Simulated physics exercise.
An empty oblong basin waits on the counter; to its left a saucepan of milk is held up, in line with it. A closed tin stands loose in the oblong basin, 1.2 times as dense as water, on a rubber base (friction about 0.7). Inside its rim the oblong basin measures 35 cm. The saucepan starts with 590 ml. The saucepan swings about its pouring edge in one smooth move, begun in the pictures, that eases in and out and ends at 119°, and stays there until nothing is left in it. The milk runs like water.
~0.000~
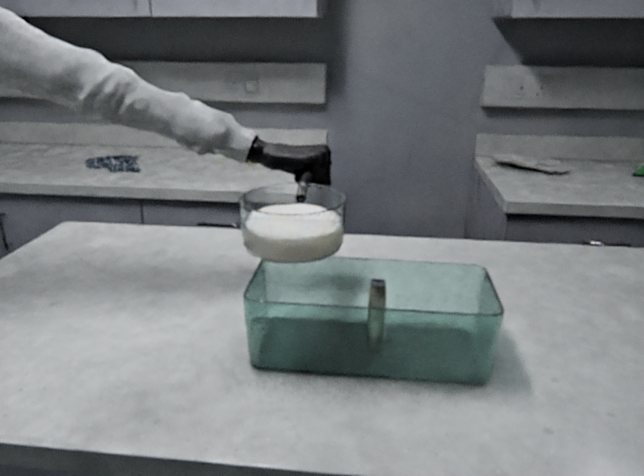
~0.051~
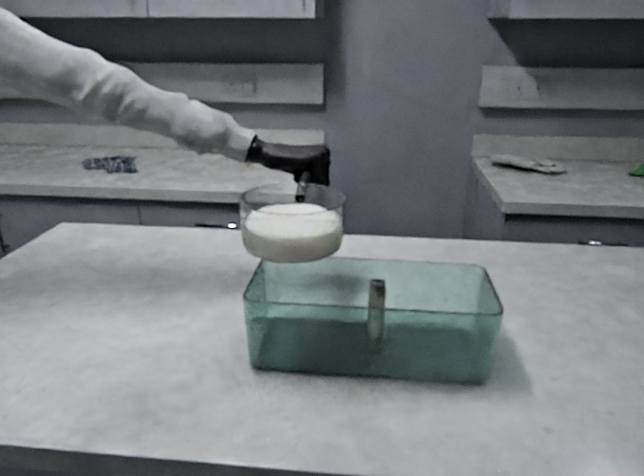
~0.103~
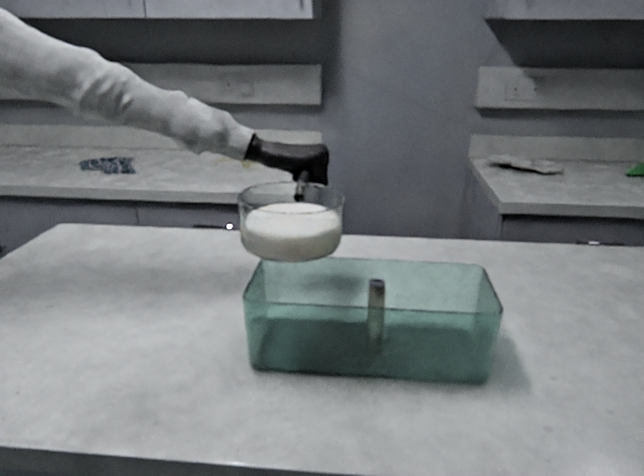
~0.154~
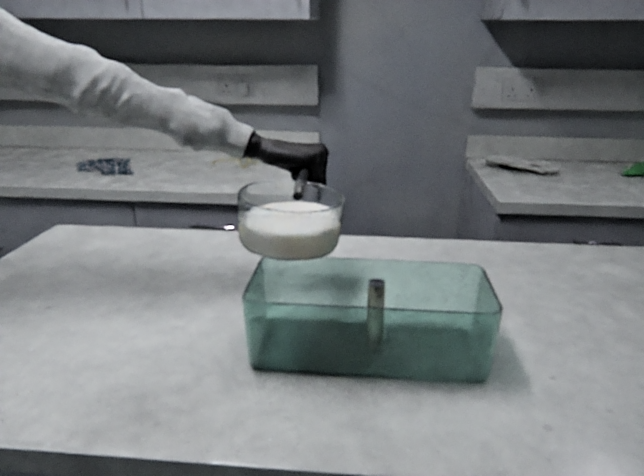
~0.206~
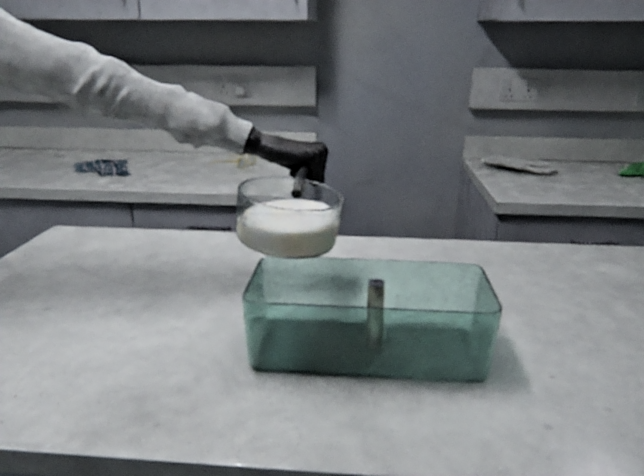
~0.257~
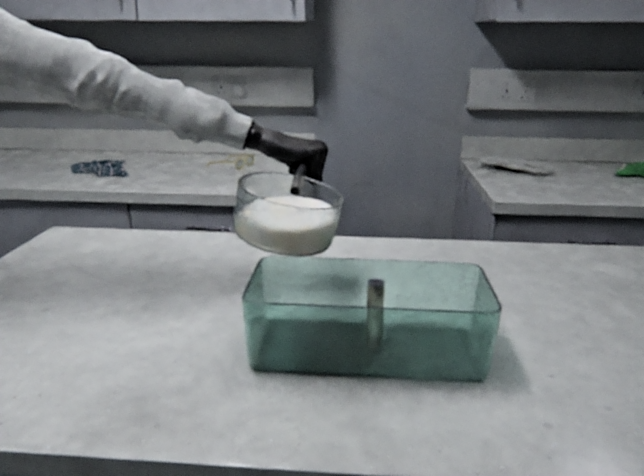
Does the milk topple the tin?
The tin remains upright.
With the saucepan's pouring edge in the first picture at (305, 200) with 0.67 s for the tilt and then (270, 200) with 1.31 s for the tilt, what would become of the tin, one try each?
First it falls; then it keeps standing.
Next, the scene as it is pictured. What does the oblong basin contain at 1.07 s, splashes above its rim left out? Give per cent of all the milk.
Near 76 in a hundred.
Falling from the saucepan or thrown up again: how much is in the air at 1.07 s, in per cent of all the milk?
Near 18 in a hundred.
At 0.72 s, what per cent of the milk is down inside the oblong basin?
Near 3 in a hundred.
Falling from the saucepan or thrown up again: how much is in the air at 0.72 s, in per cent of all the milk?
Some 32 per cent.
After 0.72 s the tilt is 69° and 65 per cent is still to pour; the tin stands where it began.
After 1.07 s the tilt is 109° and 7 per cent is still to pour; the tin stands where it began.
After 1.42 s the tilt is 119° and 0 per cent is still to pour; the tin stands where it began.
After 1.81 s the tilt is 119° and 0 per cent is still to pour; the tin stands where it began.
In the end the tin stands where it began.
